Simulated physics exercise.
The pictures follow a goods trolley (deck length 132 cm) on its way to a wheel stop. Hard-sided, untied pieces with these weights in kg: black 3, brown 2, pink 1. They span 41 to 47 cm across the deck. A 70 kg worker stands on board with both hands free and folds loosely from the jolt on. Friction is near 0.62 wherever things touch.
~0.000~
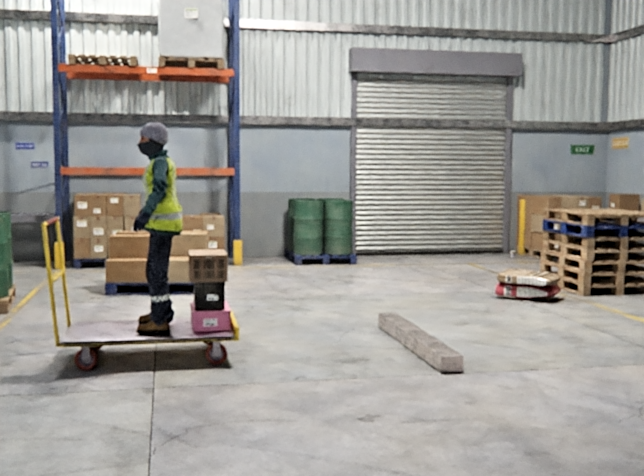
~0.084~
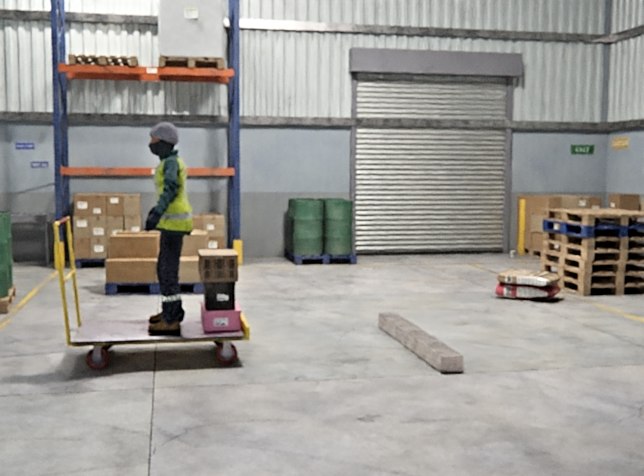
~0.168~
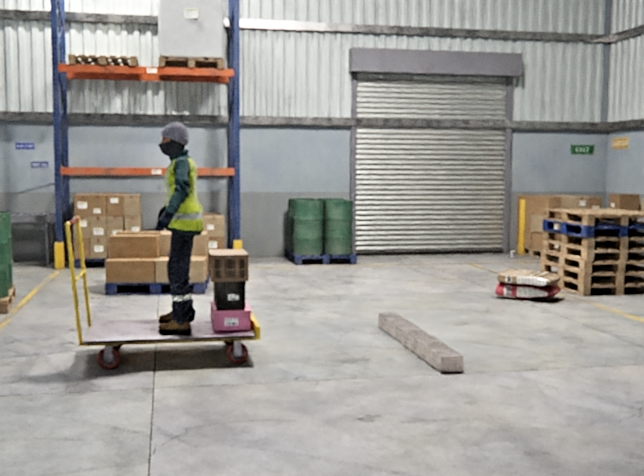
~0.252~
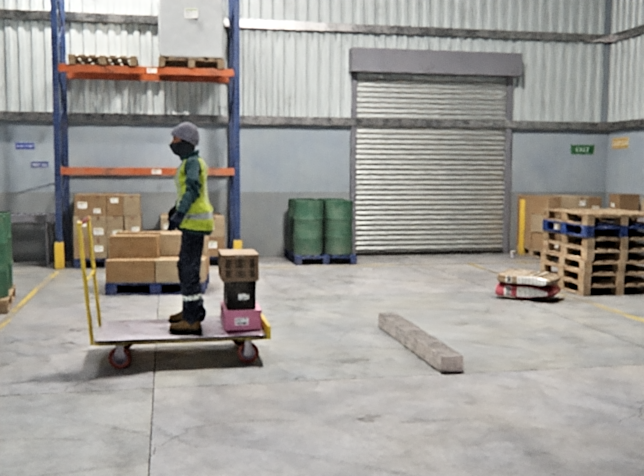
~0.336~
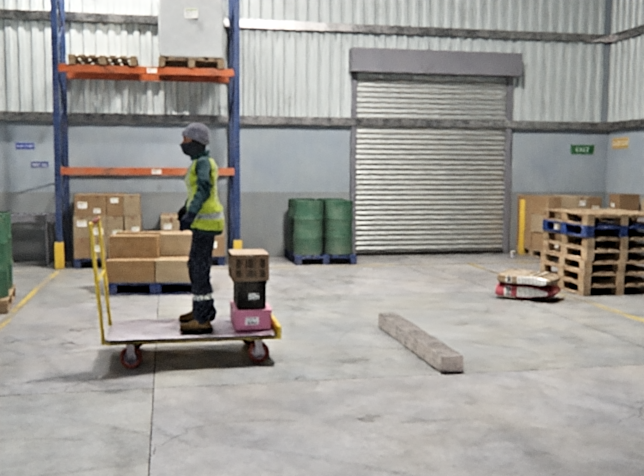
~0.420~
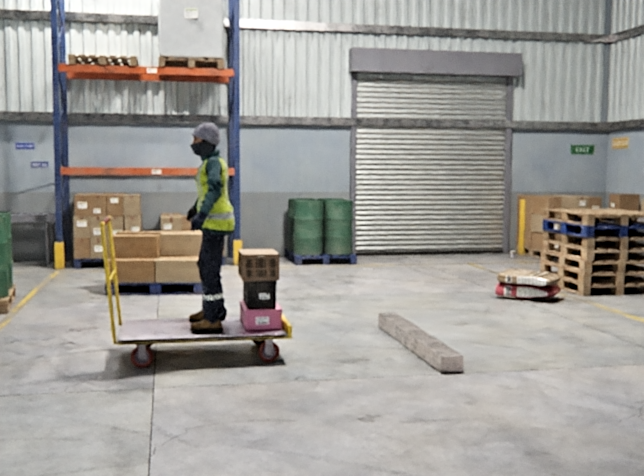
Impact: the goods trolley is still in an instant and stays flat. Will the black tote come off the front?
The black tote stays on.
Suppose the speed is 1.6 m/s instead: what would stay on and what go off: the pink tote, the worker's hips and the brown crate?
In that case pink on, hips off, brown off.
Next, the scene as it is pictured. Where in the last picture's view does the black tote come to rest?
At about (398, 288).
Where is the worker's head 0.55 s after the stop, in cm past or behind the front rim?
Some 50 cm behind it.
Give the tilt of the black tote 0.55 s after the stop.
About 0°.
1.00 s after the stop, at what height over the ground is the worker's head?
About 100 cm.
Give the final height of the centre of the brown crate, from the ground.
Roughly 75 cm above it.
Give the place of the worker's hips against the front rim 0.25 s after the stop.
Some 25 cm behind it.
The wheels strike at 1.59 s.
After 1.84 s the black tote is 14 cm behind the rim, tilted 5°, near (401, 287) in the last picture's view.
After 2.14 s the black tote is 16 cm behind the rim, tilted 0°, near (398, 288) in the last picture's view.
After 2.59 s the black tote is 17 cm behind the rim, tilted 0°, near (398, 288) in the last picture's view.
Final state at 5.6 s, nothing is past the rim; behind it, black tote, brown crate, pink tote and the worker's hips.
